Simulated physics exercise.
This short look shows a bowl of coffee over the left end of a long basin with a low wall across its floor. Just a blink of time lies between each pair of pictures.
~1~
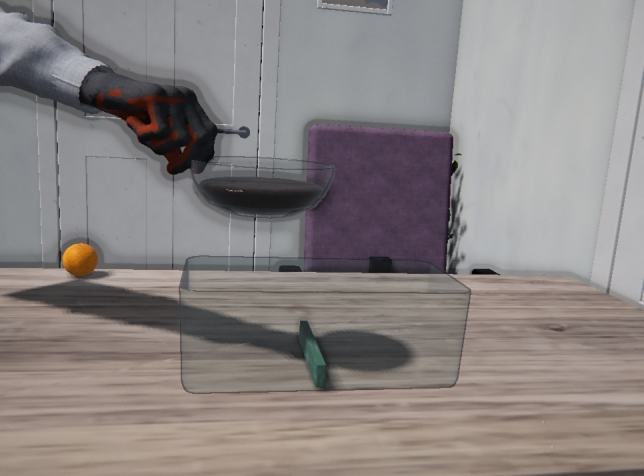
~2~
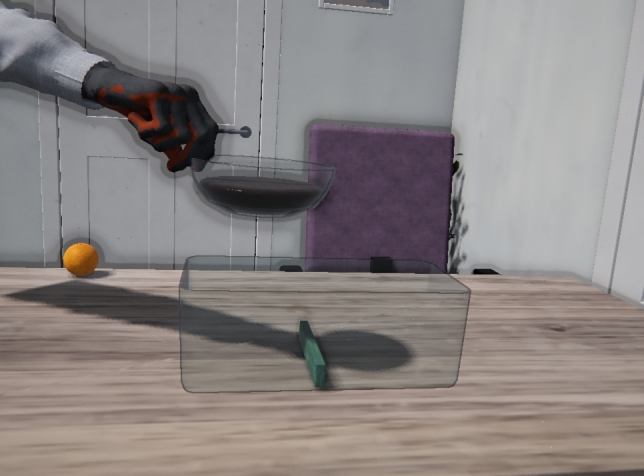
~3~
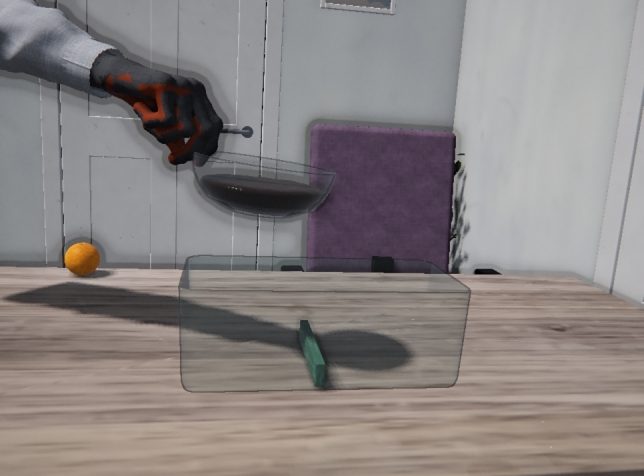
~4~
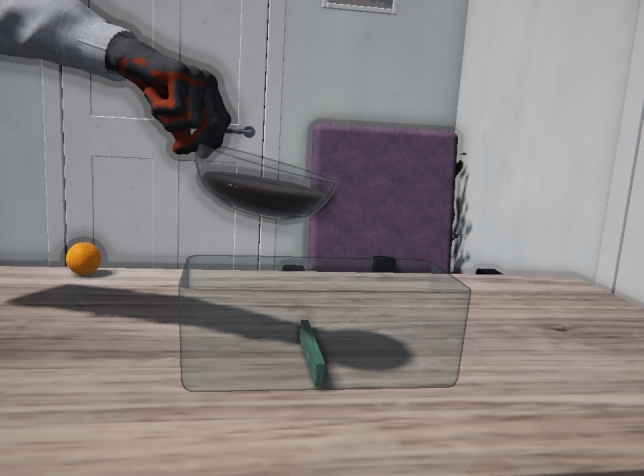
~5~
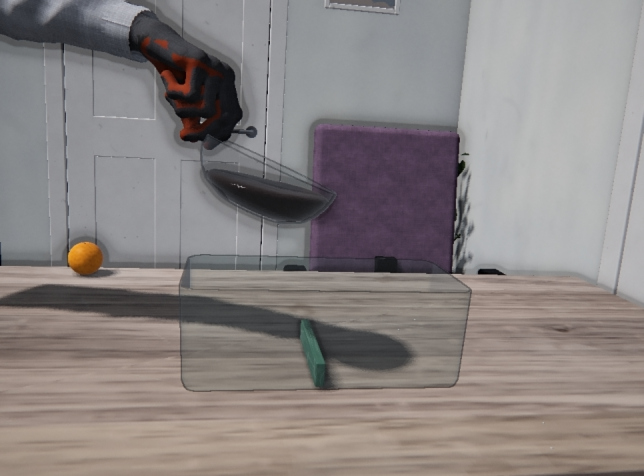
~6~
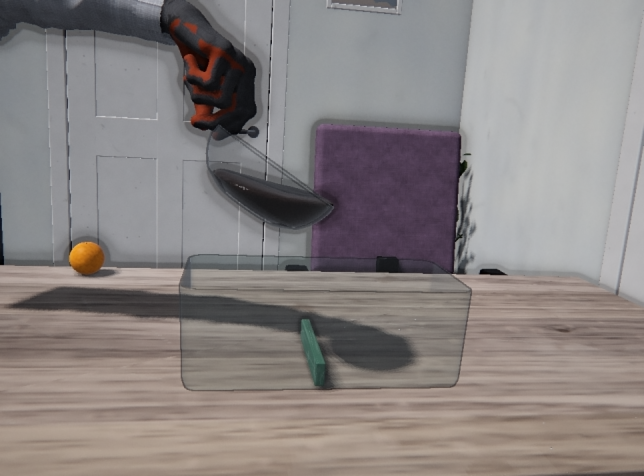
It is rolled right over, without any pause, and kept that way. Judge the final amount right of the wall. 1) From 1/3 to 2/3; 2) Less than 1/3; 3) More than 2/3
Answer: 3.
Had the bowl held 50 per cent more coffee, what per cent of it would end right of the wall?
Estimated share: Around 70 %.
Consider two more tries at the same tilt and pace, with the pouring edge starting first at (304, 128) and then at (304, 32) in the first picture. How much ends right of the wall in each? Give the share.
Close to 70 % for the first start and close to 65 % for the second.
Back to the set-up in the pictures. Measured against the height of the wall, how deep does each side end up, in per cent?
I'd put the left at about 10 and the right at about 50.
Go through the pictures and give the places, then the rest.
It leans 0°; its right rim is at (333, 167); the coffee meets the walls at (198, 181) and (323, 187); the long basin's rim runs from (184, 273) to (449, 277); the wall's top is at (312, 342), in the first frame.
It leans 1°; its right rim is at (333, 169); the coffee meets the walls at (198, 180) and (323, 187), in the second frame.
It leans 6°; its right rim is at (334, 174); the coffee meets the walls at (199, 178) and (323, 190), in the third frame.
It leans 13°; its right rim is at (335, 183); the coffee meets the walls at (202, 174) and (325, 193), in the fourth frame.
It leans 22°; its right rim is at (334, 194); the coffee meets the walls at (206, 171) and (325, 196), in the fifth frame.
It leans 33°; its right rim is at (331, 207); the coffee meets the walls at (213, 170) and (326, 199), in the sixth frame.
A moment on, the bowl is tipped on its side and 4 per cent is still to pour, 2 is left of the wall and 71 right of it.
Next, the bowl is tipped on its side and 0 per cent is still to pour, 15 is left of the wall and 82 right of it.
Then the bowl is tipped on its side and 0 per cent is still to pour, 18 is left of the wall and 80 right of it.
Later the bowl is tipped on its side and 0 per cent is still to pour, 19 is left of the wall and 80 right of it.
In the end 19 per cent lies left of the wall, 80 right of it and 1 outside.
